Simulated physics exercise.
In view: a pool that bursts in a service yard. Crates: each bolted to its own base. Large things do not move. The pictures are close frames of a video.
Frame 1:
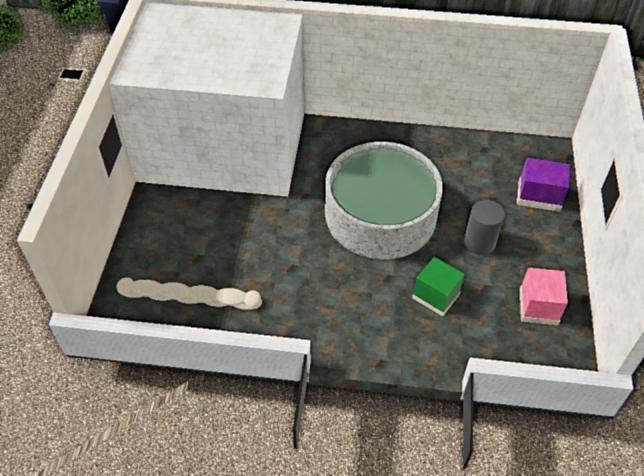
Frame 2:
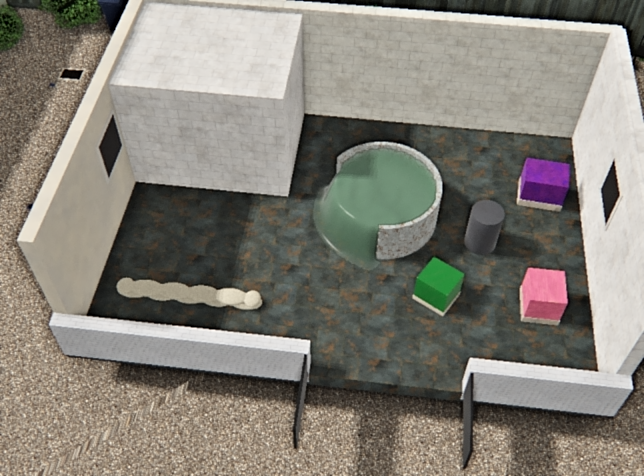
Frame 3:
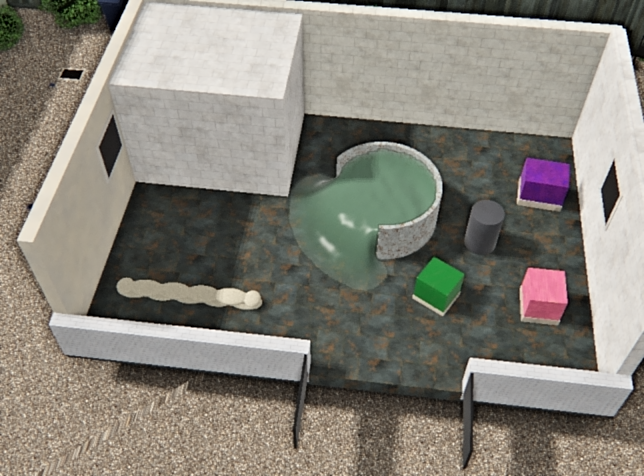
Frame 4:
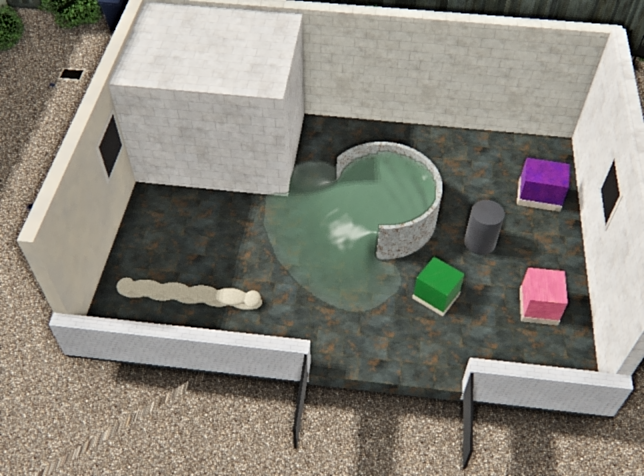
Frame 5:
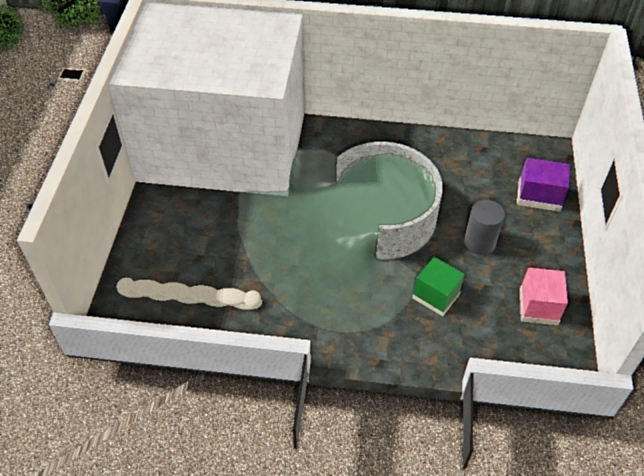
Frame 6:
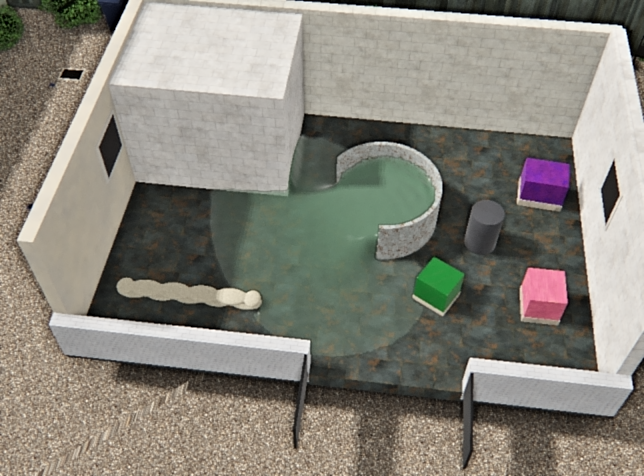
In a walled service yard with coloured boxes and a grey cylinder, a round pool of still green water opens on its left side, and the water pours through the gap, spreading leftward and forward across the dark floor.
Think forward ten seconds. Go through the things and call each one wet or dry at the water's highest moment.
Called one by one: The green crate is wet; the pink crate is dry; the purple crate is dry.
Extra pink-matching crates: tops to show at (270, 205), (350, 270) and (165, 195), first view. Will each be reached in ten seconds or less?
Well, the first one goes wet, the second goes wet, and the third goes wet.
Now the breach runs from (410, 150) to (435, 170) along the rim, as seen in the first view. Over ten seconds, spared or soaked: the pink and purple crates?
Note - pink goes wet, purple goes wet.
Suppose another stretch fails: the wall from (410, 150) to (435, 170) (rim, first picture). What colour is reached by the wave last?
That would be the green one, reached last.
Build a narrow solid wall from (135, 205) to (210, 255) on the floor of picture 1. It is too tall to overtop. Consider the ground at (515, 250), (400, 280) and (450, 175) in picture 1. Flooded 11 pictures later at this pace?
As listed: Dry, not flooded, dry.
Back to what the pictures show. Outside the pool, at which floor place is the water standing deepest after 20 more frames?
Near (80, 336).
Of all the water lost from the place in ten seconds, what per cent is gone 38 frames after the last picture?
Roughly 50 %.
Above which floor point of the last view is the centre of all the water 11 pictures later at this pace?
Point: (263, 243).
A moment on, water covers 45 % of the floor; the green crate water round its plinth, the pink crate not reached, the purple crate not reached.
Next, water covers 50 % of the floor; the green crate water round its plinth, the pink crate not reached, the purple crate not reached.
Then, water covers 55 % of the floor; the green crate water round its plinth, the pink crate not reached, the purple crate not reached.
Later, water covers 75 % of the floor; the green crate water round its plinth, the pink crate not reached, the purple crate water round its plinth.
In the end, water covers 90 % of the floor; the green crate was topped, the pink crate stayed above the water, the purple crate stayed above the water.
